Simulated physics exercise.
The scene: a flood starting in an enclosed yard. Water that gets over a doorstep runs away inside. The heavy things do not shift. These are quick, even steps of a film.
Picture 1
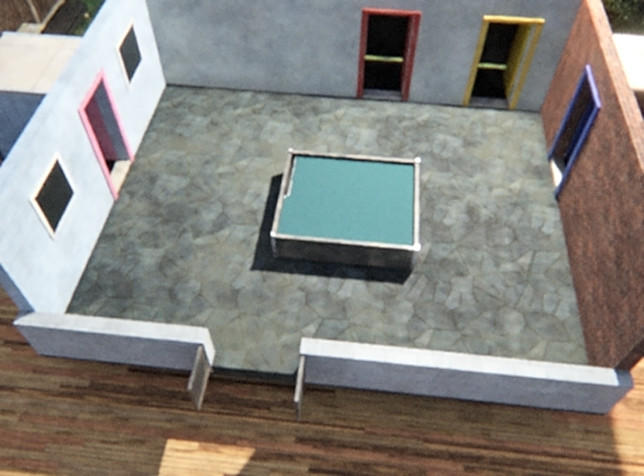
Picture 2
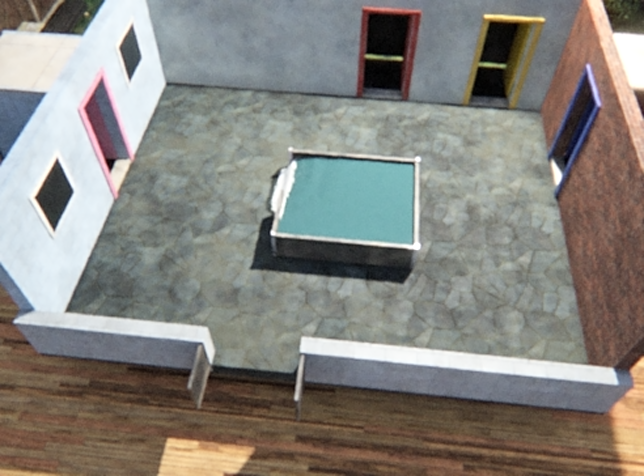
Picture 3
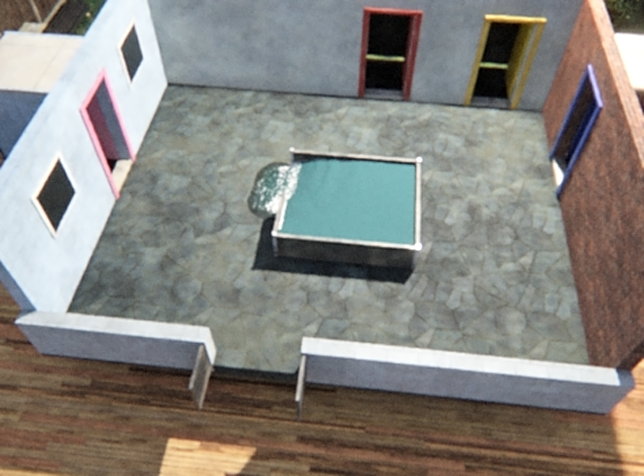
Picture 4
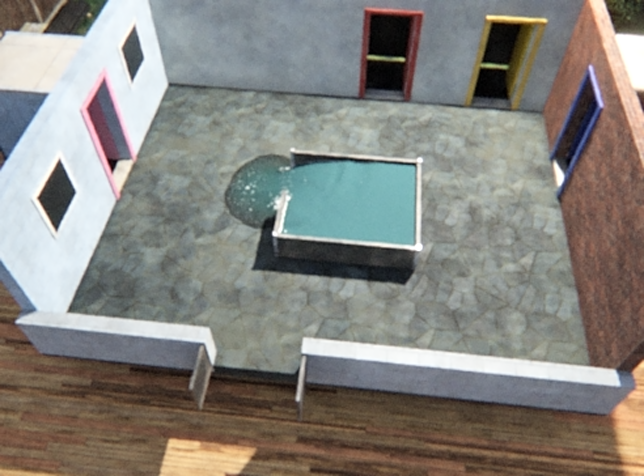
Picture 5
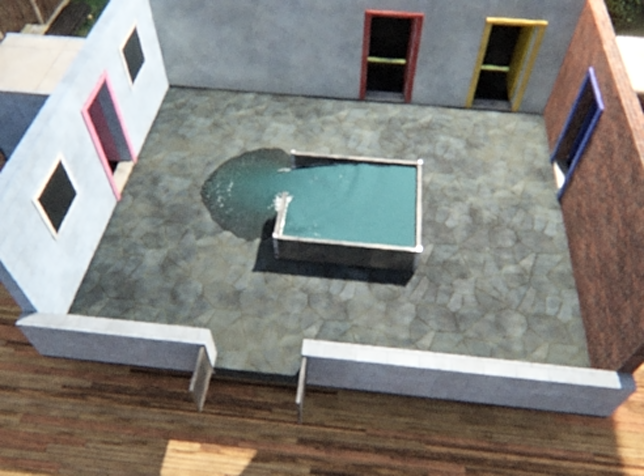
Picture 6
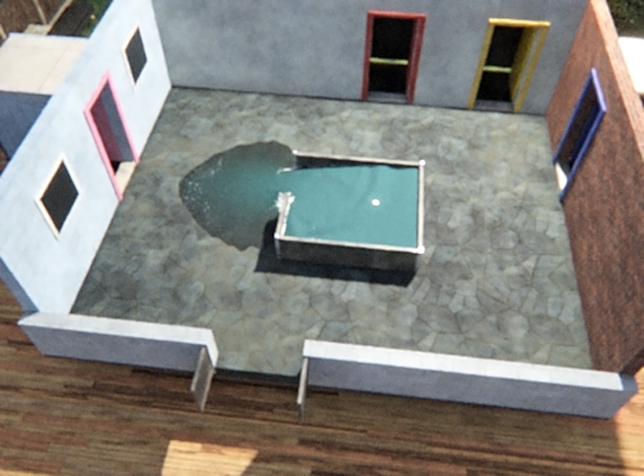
In a walled stone-paved yard, teal water pours from the left side of a raised tank and spreads leftward across the floor.
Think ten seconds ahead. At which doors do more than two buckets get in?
One by one: The red door holds within the limit; the pink door floods; the yellow door holds within the limit; the blue door holds within the limit.
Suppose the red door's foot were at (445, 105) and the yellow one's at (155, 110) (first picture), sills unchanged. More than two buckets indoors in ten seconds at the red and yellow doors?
The red one lets less in, the yellow one passes that mark.
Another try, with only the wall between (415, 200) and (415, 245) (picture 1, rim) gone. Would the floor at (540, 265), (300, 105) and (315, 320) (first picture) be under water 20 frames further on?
In turn: Flooded, no water, no water.
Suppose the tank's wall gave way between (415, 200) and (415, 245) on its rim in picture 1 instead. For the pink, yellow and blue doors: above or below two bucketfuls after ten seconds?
My reading: The pink one takes less; the yellow one is over; the blue one stays under.
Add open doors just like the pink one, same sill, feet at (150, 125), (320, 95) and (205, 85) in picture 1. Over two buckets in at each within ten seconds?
One after the other: Goes over, keeps below it, passes that mark.
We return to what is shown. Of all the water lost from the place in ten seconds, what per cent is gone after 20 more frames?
I make it 55 per cent.
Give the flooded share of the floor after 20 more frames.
Close to 30 %.
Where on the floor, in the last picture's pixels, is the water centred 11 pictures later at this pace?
Near (298, 200).
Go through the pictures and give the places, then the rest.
The first picture shows still water in the open tank at (349, 199).
In the second picture, water pours out at (289, 186) and has run to (274, 211).
In the third picture, water pours out at (290, 187) and has run to (254, 207).
In the fourth picture, water pours out at (291, 187) and has run to (229, 196).
In the fifth picture, water pours out at (291, 189) and has run to (205, 195).
In the sixth picture, the front is at (184, 189), out from the gap at (293, 189).
A moment on, water covers 15 % of the floor; the red door not reached, the pink door under two buckets in, the yellow door not reached, the blue door not reached.
Next, water covers 25 % of the floor; the red door not reached, the pink door over two buckets in, the yellow door not reached, the blue door not reached.
Then, water covers 30 % of the floor; the red door not reached, the pink door far over two buckets in, the yellow door not reached, the blue door not reached.
Later, water covers 45 % of the floor; the red door wet at the sill, nothing in, the pink door far over two buckets in, the yellow door not reached, the blue door not reached.
In the end, water covers 80 % of the floor; the red door wet at the sill, nothing in, the pink door far over two buckets in, the yellow door wet at the sill, nothing in, the blue door wet at the sill, nothing in.
